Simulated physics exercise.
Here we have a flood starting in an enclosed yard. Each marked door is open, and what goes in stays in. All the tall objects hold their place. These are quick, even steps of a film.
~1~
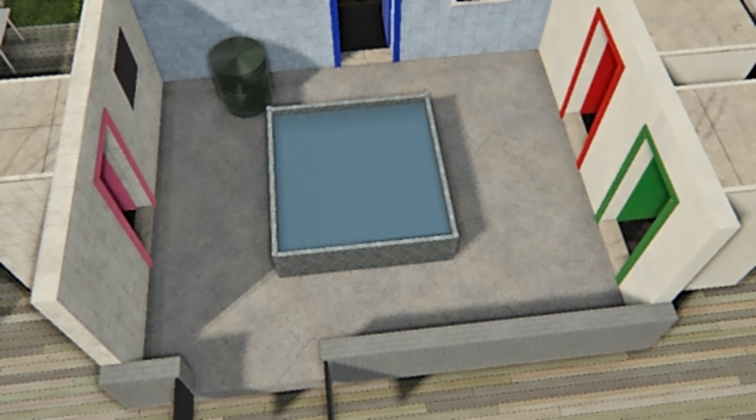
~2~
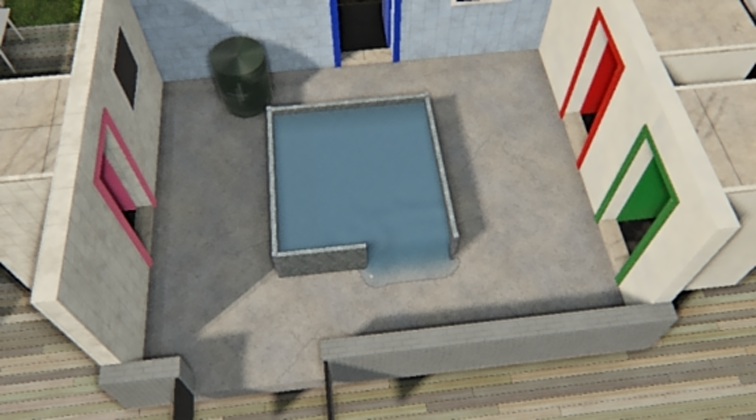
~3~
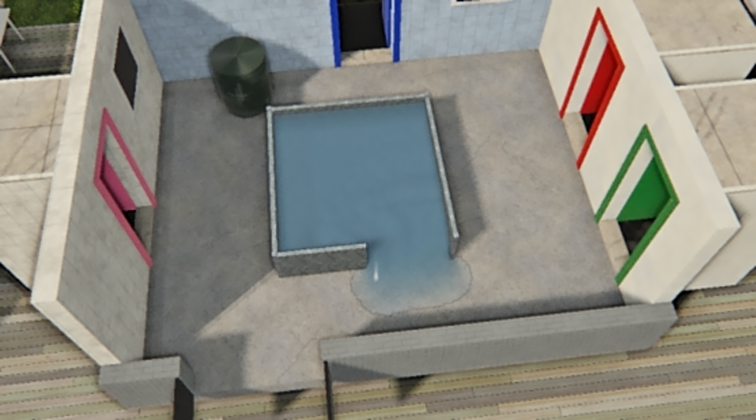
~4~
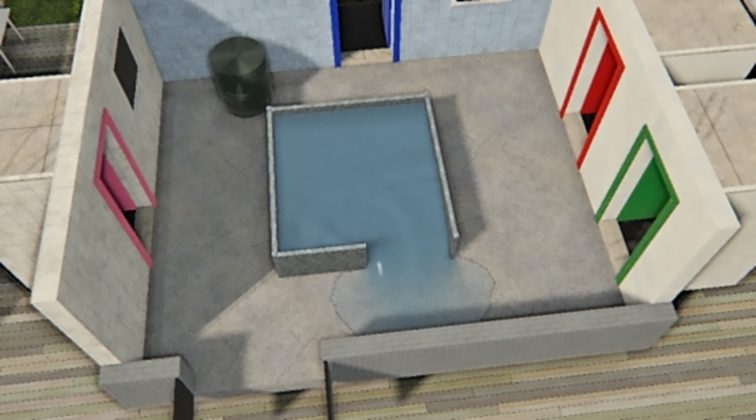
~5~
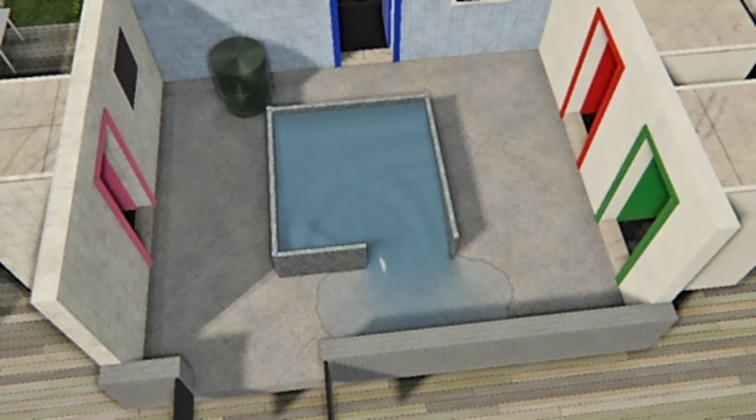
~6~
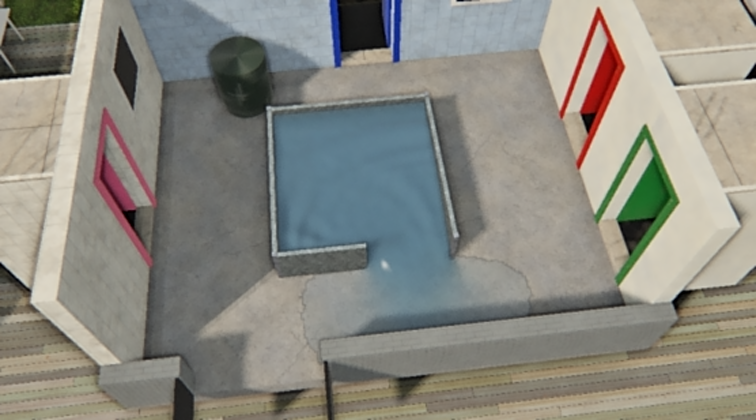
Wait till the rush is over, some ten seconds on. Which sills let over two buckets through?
In the end: The pink door holds within the limit; the green door floods; the blue door holds within the limit; the red door holds within the limit.
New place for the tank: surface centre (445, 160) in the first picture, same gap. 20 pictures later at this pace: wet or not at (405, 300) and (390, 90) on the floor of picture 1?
As listed: Under water, clear.
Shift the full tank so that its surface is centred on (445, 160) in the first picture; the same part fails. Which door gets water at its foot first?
First comes the green door.
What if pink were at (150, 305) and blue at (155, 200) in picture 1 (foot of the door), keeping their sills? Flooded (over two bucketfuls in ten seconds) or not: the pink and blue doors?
Then: Pink floods; blue takes less.
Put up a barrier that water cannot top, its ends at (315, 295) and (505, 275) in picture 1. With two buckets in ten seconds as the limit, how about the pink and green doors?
Then: The pink door takes less, the green door lets less in.
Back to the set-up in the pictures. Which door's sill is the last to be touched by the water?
The one in blue.
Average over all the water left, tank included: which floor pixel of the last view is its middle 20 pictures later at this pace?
At about (388, 234).
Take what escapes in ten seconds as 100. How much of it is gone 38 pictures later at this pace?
Near 65 in a hundred.
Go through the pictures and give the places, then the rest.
In the first frame, still water in the water tank at (357, 172).
In the second frame, the front is at (453, 264), out from the gap at (408, 255).
In the third frame, the front is at (465, 282), out from the gap at (408, 255).
In the fourth frame, water pours out at (408, 256) and has run to a hidden place.
In the fifth frame, the front is at a hidden place, out from the gap at (408, 255).
In the sixth frame, water pours out at (408, 255) and has run to a hidden place.
A moment on, water covers 15 % of the floor; the pink door not reached, the green door not reached, the blue door not reached, the red door not reached.
Next, water covers 30 % of the floor; the pink door not reached, the green door under two buckets in, the blue door not reached, the red door not reached.
Then, water covers 50 % of the floor; the pink door under two buckets in, the green door over two buckets in, the blue door not reached, the red door wet at the sill, nothing in.
Later, water covers 90 % of the floor; the pink door under two buckets in, the green door far over two buckets in, the blue door wet at the sill, nothing in, the red door wet at the sill, nothing in.
In the end, water covers 95 % of the floor; the pink door under two buckets in, the green door far over two buckets in, the blue door wet at the sill, nothing in, the red door wet at the sill, nothing in.
